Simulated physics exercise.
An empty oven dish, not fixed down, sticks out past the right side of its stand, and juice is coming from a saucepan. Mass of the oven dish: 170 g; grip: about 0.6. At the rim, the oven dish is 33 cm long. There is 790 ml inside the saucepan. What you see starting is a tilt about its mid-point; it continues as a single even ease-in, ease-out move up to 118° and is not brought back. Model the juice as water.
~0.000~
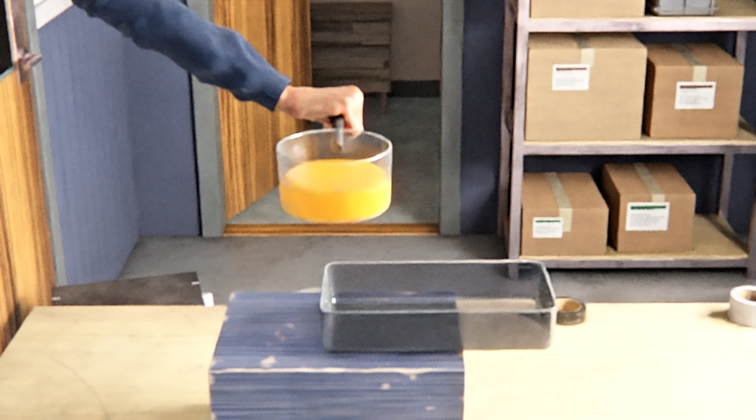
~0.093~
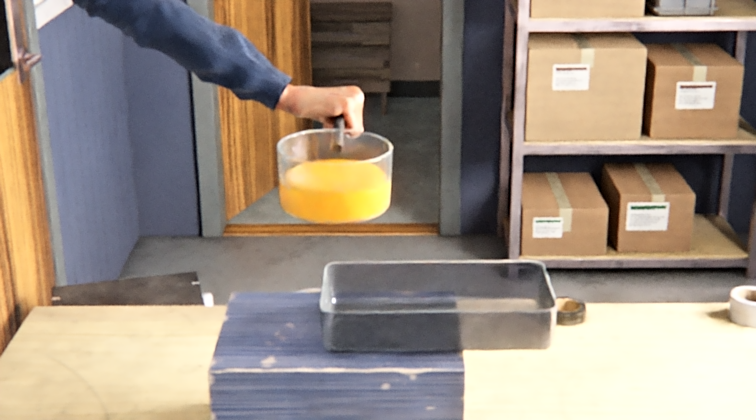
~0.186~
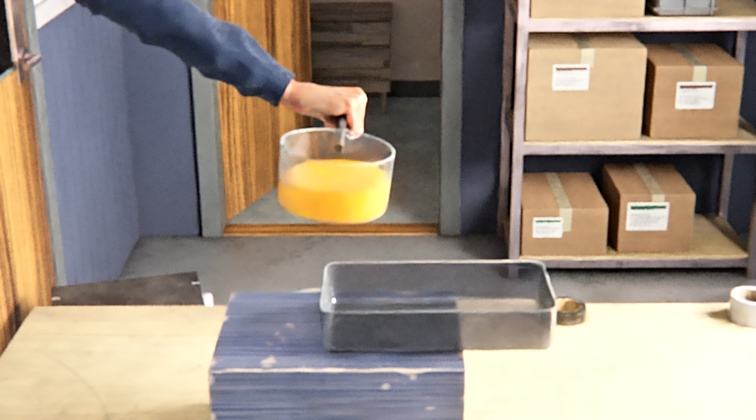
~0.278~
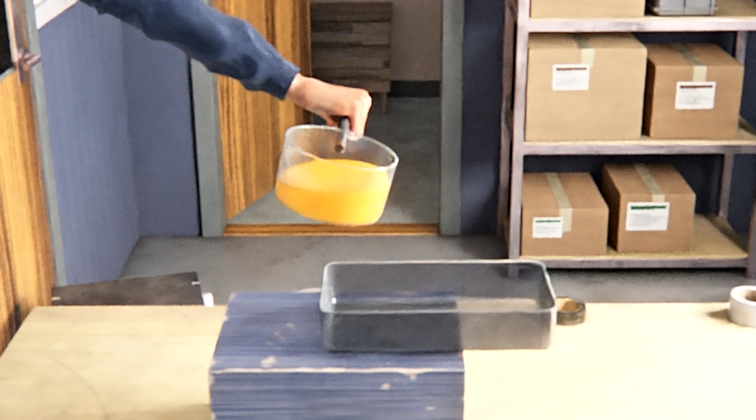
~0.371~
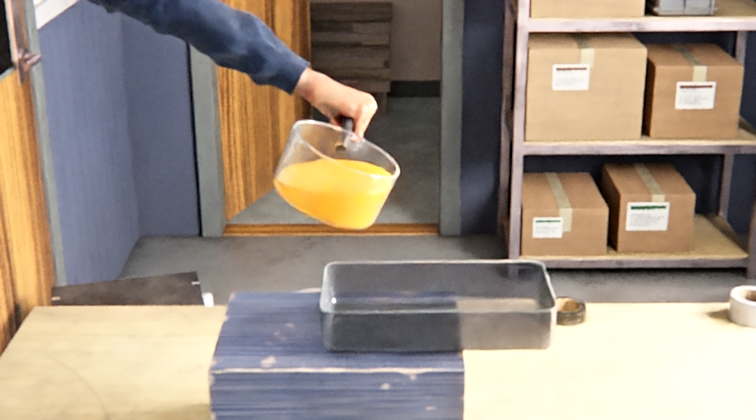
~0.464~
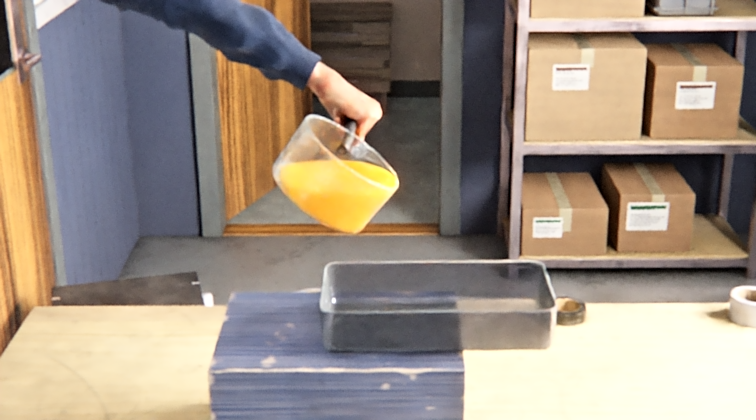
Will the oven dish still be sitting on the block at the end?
Yes, it is still there.
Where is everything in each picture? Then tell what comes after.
In the first picture, tilt 0°; pouring edge (390, 147); surface from (282, 175) to (388, 175); the oven dish's rim runs from (323, 288) to (549, 285); the block's edge is at (463, 370).
In the second picture, tilt 2°; pouring edge (391, 149); surface from (282, 175) to (389, 175).
In the third picture, tilt 7°; pouring edge (393, 153); surface from (281, 175) to (388, 175).
In the fourth picture, tilt 14°; pouring edge (396, 161); surface from (279, 174) to (390, 175).
In the fifth picture, tilt 25°; pouring edge (398, 172); surface from (276, 173) to (392, 177).
In the sixth picture, tilt 37°; pouring edge (397, 184); surface from (279, 169) to (397, 178).
By 0.84 s the tilt is 92° and 37 per cent is still to pour; the oven dish lies level with 31 per cent in it.
By 1.12 s the tilt is 116° and 4 per cent is still to pour; the oven dish lies level with 86 per cent in it.
By 1.41 s the tilt is 118° and 0 per cent is still to pour; the oven dish lies level with 97 per cent in it.
By 1.73 s the tilt is 118° and 0 per cent is still to pour; the oven dish lies level with 97 per cent in it.
At rest the oven dish lies level with 97 per cent in it.
